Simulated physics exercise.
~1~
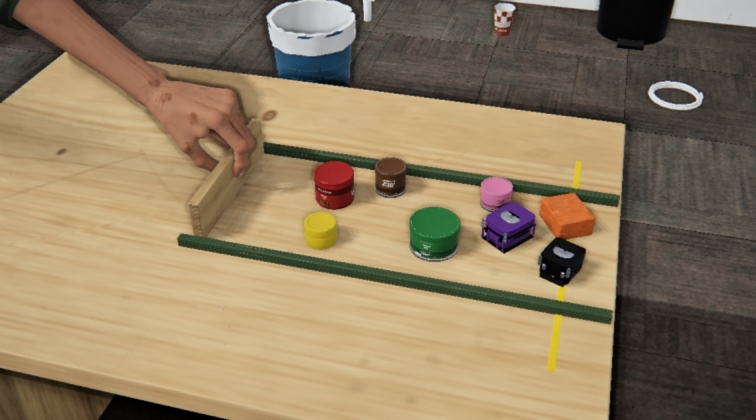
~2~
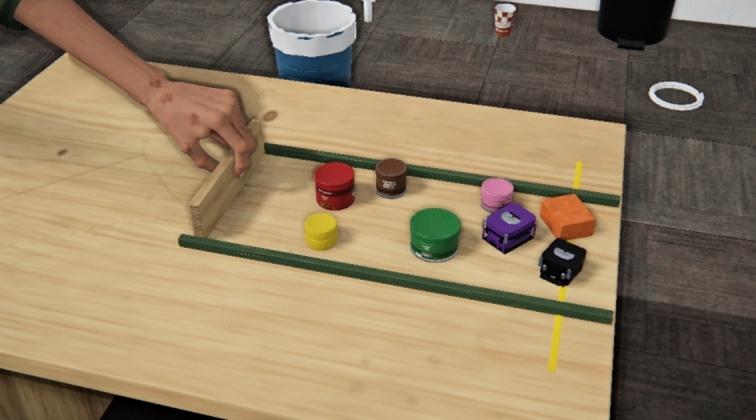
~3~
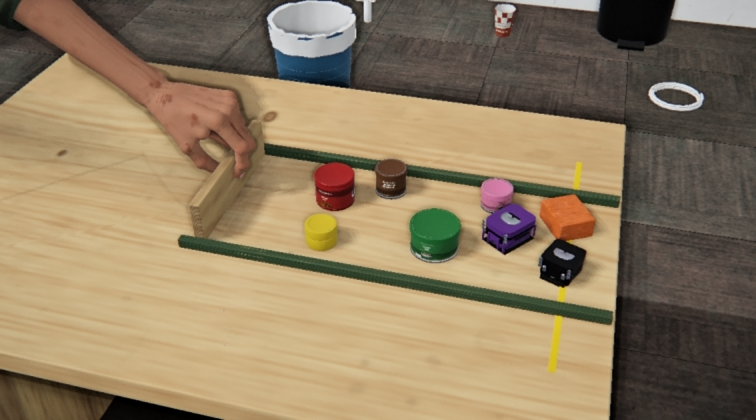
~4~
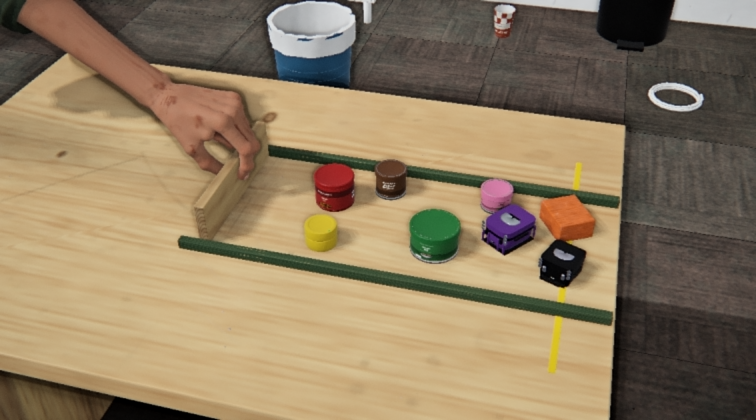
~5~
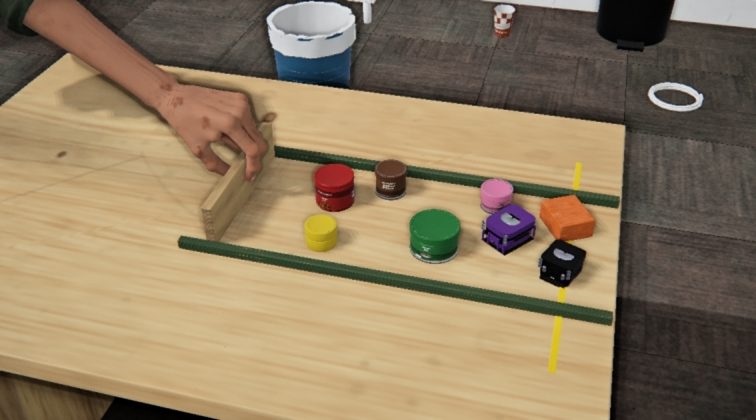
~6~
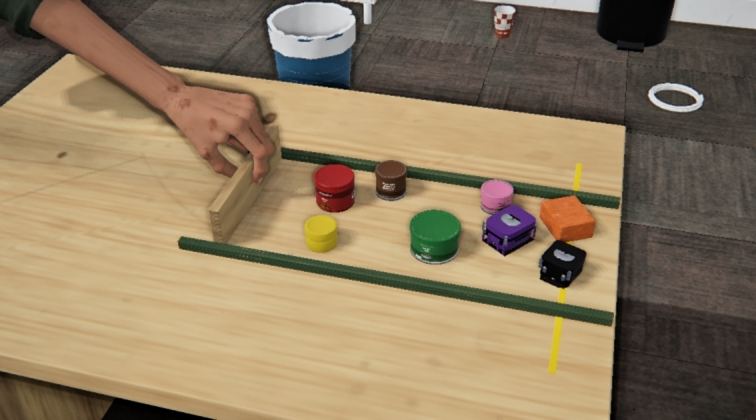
A pale wooden table on a grey carpeted floor is seen from above at an angle, with a blue-and-white bucket behind it. Between two dark green rods sit red, brown, yellow, green and pink tubs, with purple, black and orange boxy items near yellow tape at the right. A hand at left slides an upright wooden board slightly rightward, while the objects and camera stay still.
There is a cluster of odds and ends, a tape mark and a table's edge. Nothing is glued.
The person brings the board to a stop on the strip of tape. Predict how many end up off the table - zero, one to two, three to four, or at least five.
Three to four end up off the table.
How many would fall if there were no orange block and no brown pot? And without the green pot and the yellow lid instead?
2 for the first case, 2 for the second.
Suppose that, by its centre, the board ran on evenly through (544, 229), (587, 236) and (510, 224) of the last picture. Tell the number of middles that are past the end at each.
Counts per position: 1 / 4 / 0.
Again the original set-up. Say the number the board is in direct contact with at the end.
The answer is 4.
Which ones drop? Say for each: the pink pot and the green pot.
First, the pink pot does not stay; then the green pot keeps its place.
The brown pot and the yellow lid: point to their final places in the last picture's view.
You'll see the brown pot at (591, 204), with the yellow lid at (580, 291).
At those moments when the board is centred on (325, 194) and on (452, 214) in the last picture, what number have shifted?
2 at one spot and 6 at the other.
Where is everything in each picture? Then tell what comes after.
The first frame shows black case (562, 263); orange block (566, 217); purple case (509, 228); board (229, 177); tape (567, 250).
The second frame shows orange block (567, 218); green pot (435, 235).
The third frame shows purple case (509, 229); red tub (335, 187).
The fourth frame shows black case (562, 264); board (234, 179).
The fifth frame shows orange block (567, 219); yellow lid (321, 233).
The sixth frame shows black case (562, 265); orange block (567, 219); purple case (510, 230); board (248, 182); tape (568, 252).
Soon after, none off yet; black case at rest near (562, 265); orange block at rest near (567, 219); purple case at rest near (510, 230).
After that, none off yet; black case moving near (573, 269); orange block displaced about its own width near (597, 222); purple case displaced about its own width near (570, 236).
In the end, the number that fall off is three or four; gone, pink pot, purple case, orange block and black case.
